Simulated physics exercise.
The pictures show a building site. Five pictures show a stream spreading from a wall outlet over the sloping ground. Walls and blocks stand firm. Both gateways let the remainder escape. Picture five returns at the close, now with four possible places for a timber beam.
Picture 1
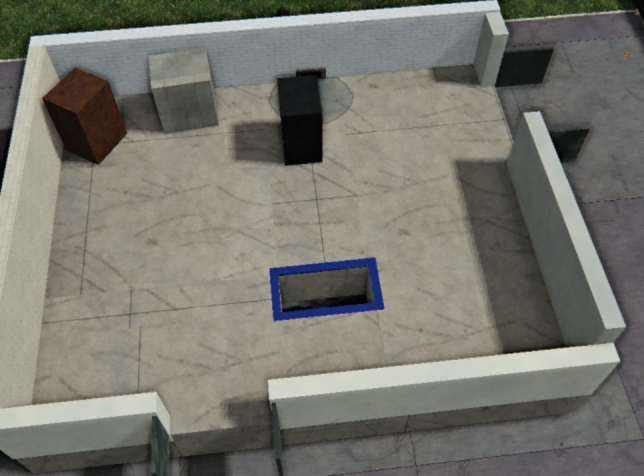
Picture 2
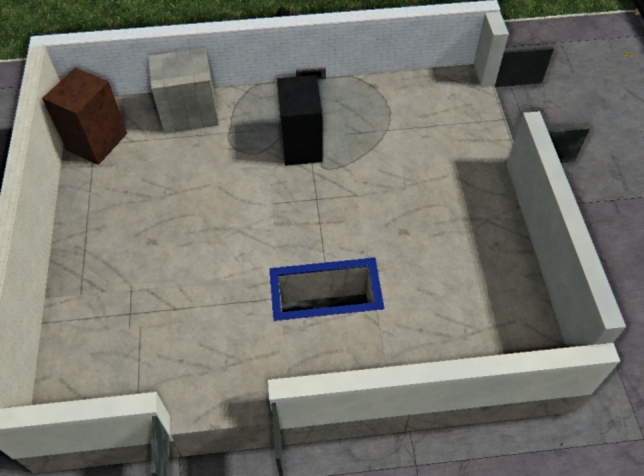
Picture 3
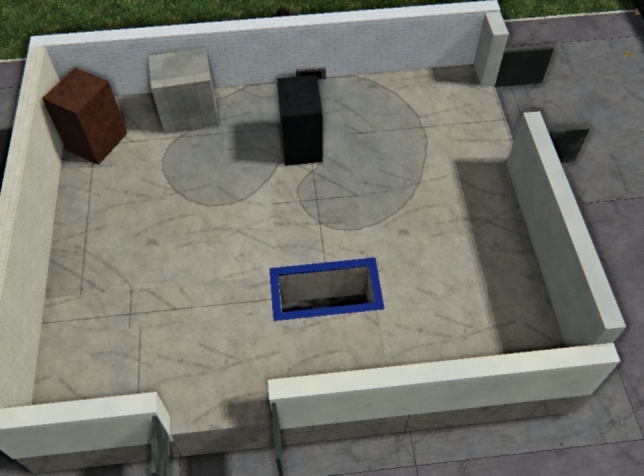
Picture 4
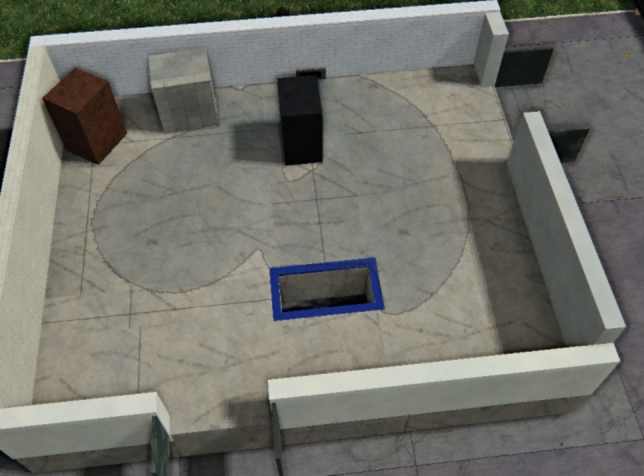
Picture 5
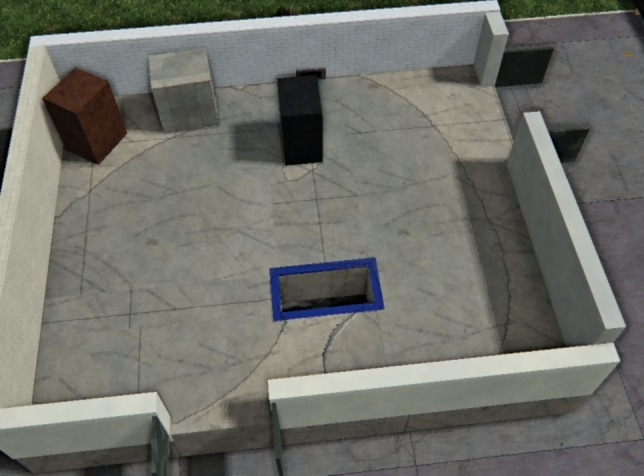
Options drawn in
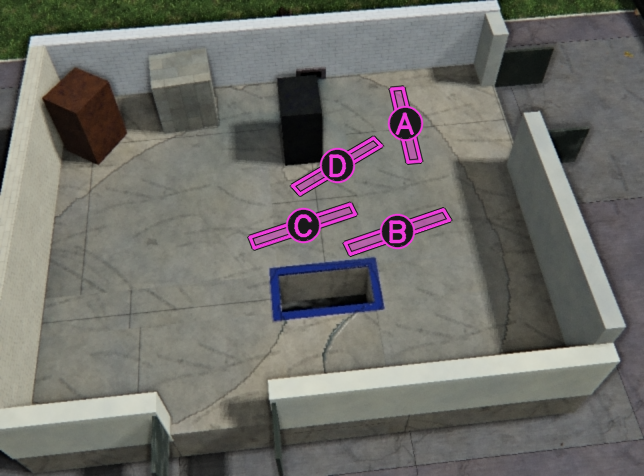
Water spreading from the back wall around a dark block, reaching the blue-edged drain pit and covering much of the walled floor.
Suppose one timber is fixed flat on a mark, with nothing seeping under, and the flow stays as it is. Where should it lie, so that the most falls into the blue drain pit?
A works best here.
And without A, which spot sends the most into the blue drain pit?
That is spot B.
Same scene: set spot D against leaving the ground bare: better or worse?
Spot D is worse.
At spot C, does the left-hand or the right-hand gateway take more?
The left gate.
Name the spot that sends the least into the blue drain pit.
That is spot D.
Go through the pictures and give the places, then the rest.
Outfall at (311, 74); blue drain pit at (326, 289); open gate at (222, 411); open gate at (493, 124); water covers 3 % of the ground and shows as far out as (341, 106); blue drain pit still dry.
Water covers 9 % of the ground and shows as far out as (361, 155); blue drain pit still dry.
Water covers 20 % of the ground and shows as far out as (199, 201); blue drain pit still dry.
Water covers 40 % of the ground and shows as far out as (398, 309); blue drain pit taking water.
Water covers 65 % of the ground and shows as far out as (59, 378); blue drain pit taking water.
On the marked copy, A from (414, 161) to (397, 88); B from (347, 248) to (446, 214); C from (252, 242) to (352, 209); D from (296, 189) to (377, 141).
If A is chosen, about 29 % of the stream runs into the blue drain pit, about 70 % out by the gates.
If B is chosen, about 23 % of the stream runs into the blue drain pit, about 76 % out by the gates.
If C is chosen, about 13 % of the stream runs into the blue drain pit, about 85 % out by the gates.
If D is chosen, about 9 % of the stream runs into the blue drain pit, about 90 % out by the gates.
